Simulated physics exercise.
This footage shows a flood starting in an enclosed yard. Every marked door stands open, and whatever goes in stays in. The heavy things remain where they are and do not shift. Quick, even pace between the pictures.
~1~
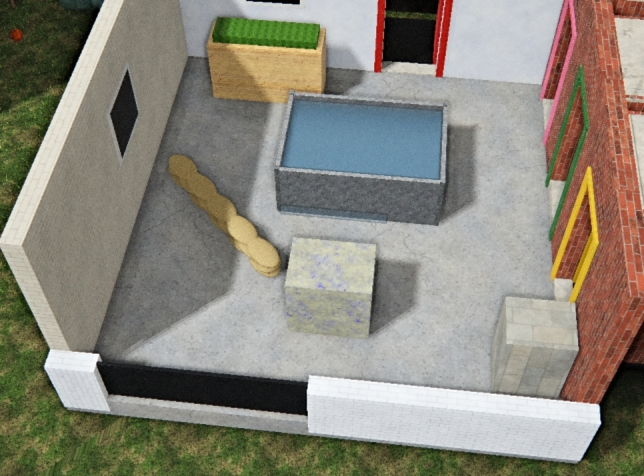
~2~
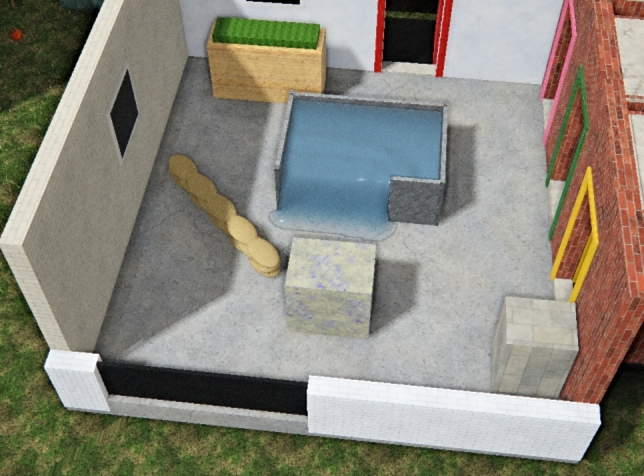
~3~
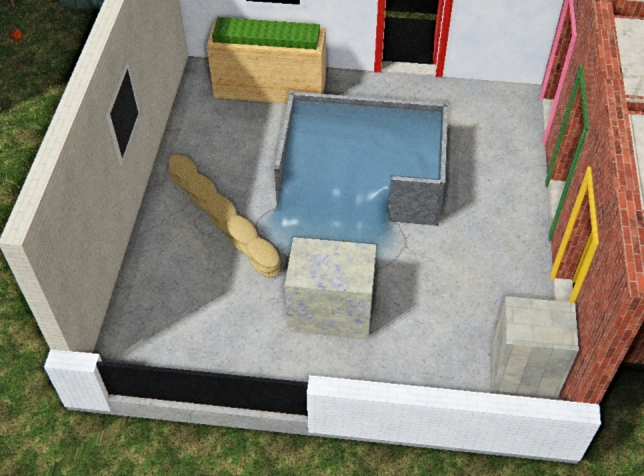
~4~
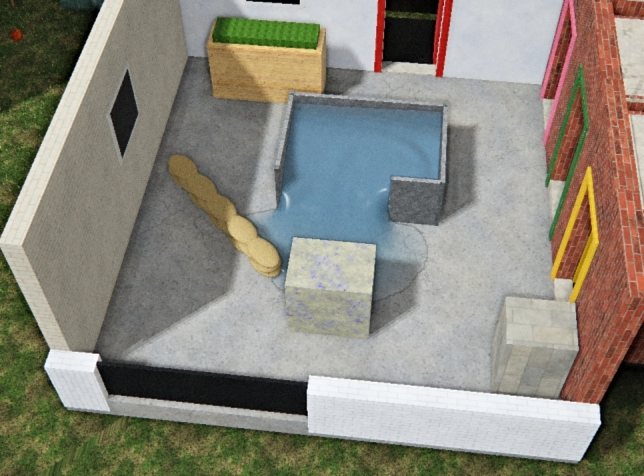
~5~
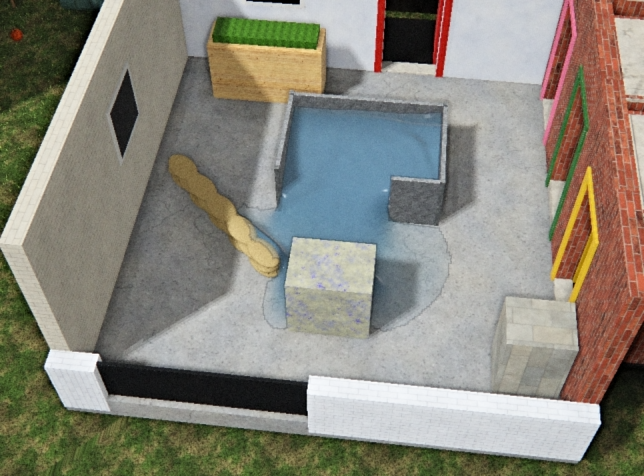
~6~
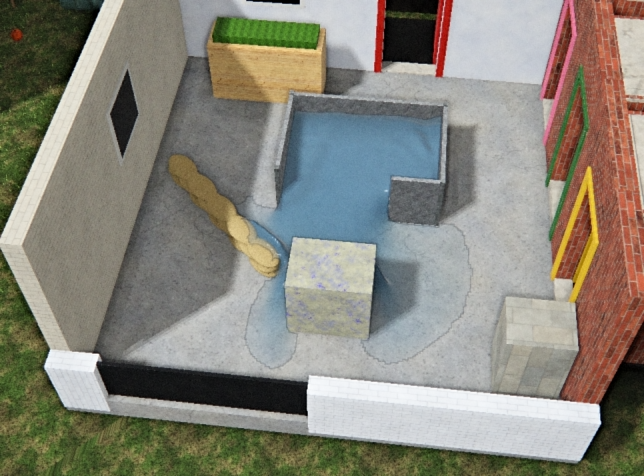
Walled yard with an open stone tank, its front wall giving way and water spreading across the paving around a pale block.
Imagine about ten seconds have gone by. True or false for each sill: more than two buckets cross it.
Green door - false; pink door - true; yellow door - true; red door - true.
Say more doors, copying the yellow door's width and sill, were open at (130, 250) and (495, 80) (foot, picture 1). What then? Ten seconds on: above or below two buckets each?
Falls short, then goes past it.
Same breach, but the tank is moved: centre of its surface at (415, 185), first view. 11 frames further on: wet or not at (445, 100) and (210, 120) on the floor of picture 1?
Spot one ends up left untouched, spot two sodden.
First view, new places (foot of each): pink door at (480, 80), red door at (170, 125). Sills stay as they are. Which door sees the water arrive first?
That'd be the door marked yellow.
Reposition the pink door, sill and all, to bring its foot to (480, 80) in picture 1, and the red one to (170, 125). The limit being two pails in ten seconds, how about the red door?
My reading: Red exceeds the limit.
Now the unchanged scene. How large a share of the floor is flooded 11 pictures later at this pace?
It should be close to 60 %.
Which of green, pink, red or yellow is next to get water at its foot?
It's the door marked yellow.
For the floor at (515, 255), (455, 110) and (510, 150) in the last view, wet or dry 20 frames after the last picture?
In turn, the points end up soaked, high and dry and soaked.
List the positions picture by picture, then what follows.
The open tank at (364, 140) is whole and still, in the first picture.
The front is at (273, 214), out from the gap at (335, 198), in the second picture.
Water pours out at (335, 201) and has run to (261, 232), in the third picture.
Water pours out at (335, 203) and has run to (374, 296), in the fourth picture.
Water pours out at (335, 203) and has run to (275, 321), in the fifth picture.
Water pours out at (335, 203) and has run to (273, 361), in the sixth picture.
A moment on, water covers 35 % of the floor; the green door not reached, the pink door not reached, the yellow door not reached, the red door not reached.
Next, water covers 60 % of the floor; the green door not reached, the pink door not reached, the yellow door over two buckets in, the red door not reached.
Then, water covers 75 % of the floor; the green door wet at the sill, nothing in, the pink door wet at the sill, nothing in, the yellow door far over two buckets in, the red door not reached.
Later, water covers 95 % of the floor; the green door wet at the sill, nothing in, the pink door wet at the sill, nothing in, the yellow door far over two buckets in, the red door under two buckets in.
In the end, water covers 95 % of the floor; the green door wet at the sill, nothing in, the pink door far over two buckets in, the yellow door far over two buckets in, the red door over two buckets in.
